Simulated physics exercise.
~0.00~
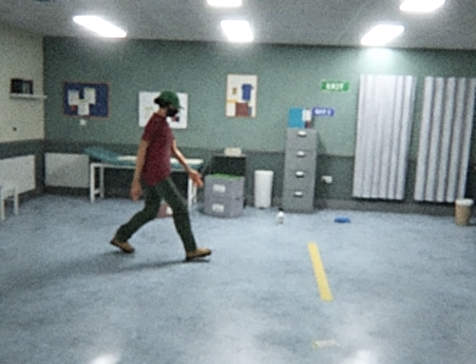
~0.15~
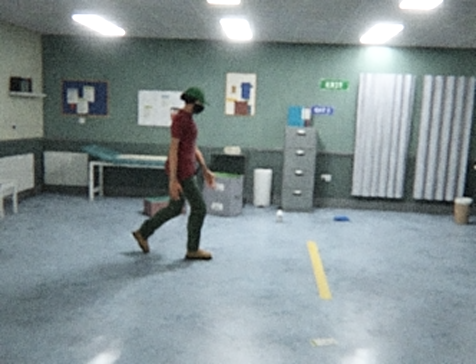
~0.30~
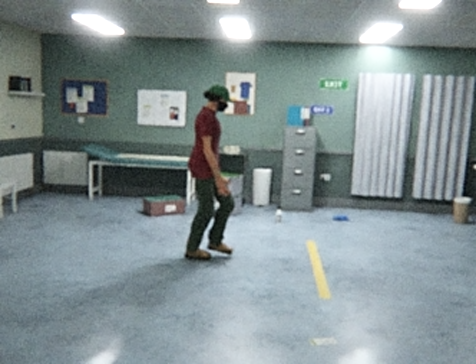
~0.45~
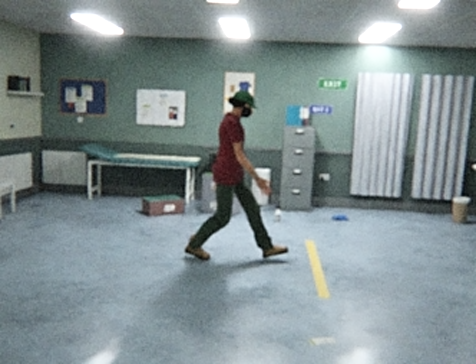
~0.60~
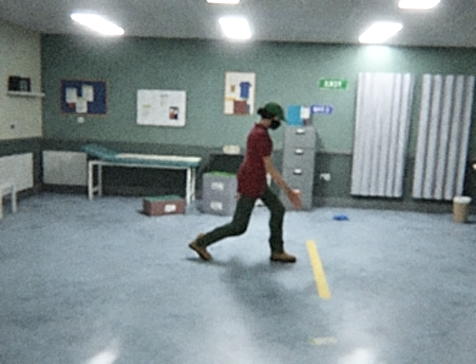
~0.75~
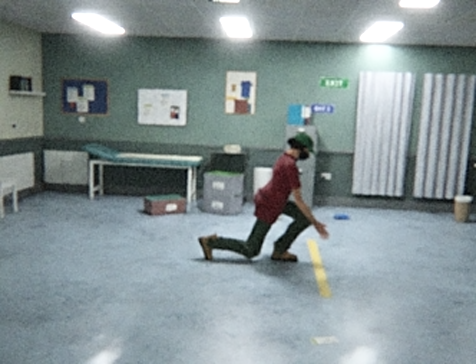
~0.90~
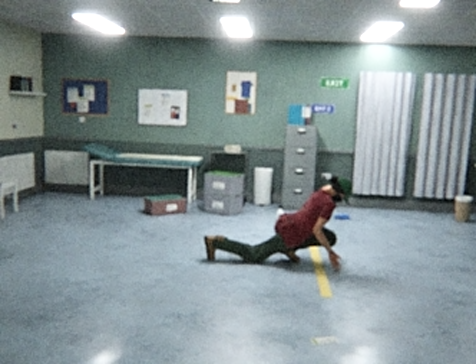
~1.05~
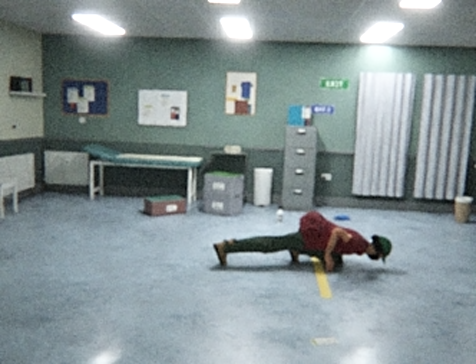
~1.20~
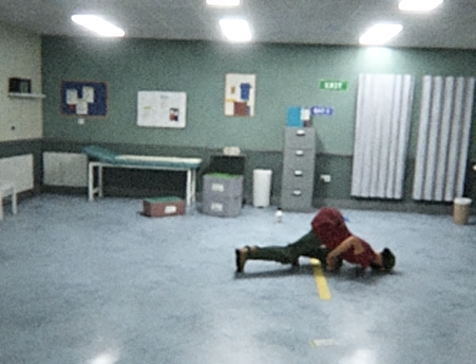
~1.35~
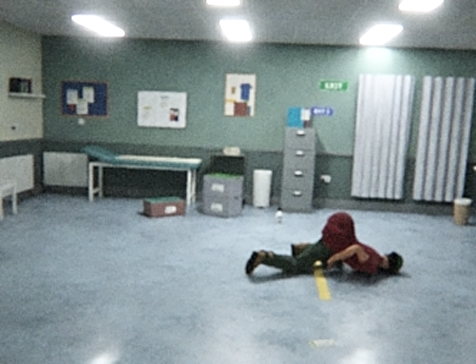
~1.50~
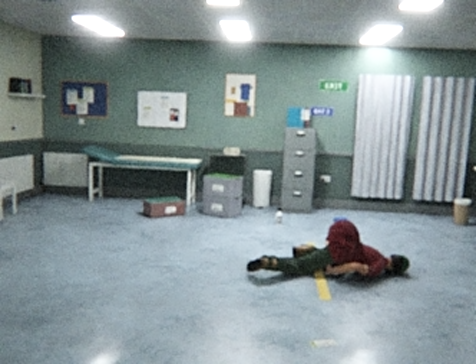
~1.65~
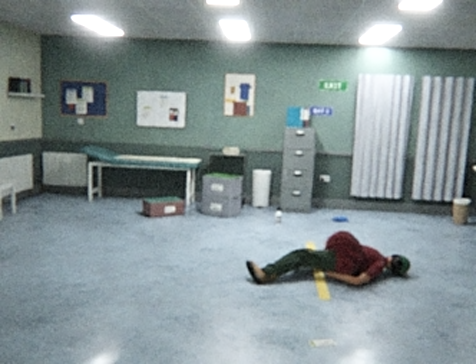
A person in a green cap, dark face covering, maroon top and dark green trousers walks rightward across a blue-grey floor, seen side-on from across a room by a slightly swaying camera. Green walls behind hold posters, with a couch, grey filing cabinet and pale curtains along them, and a yellow tape strip marks the floor. Nearing the tape, the person lunges, sinks to the knees and pitches forward, arms reaching down. The body stretches out low across the tape, hips briefly raised, then crumples and rolls somewhat. It ends lying on the floor, head, chest and hips beyond the tape, legs trailing left.
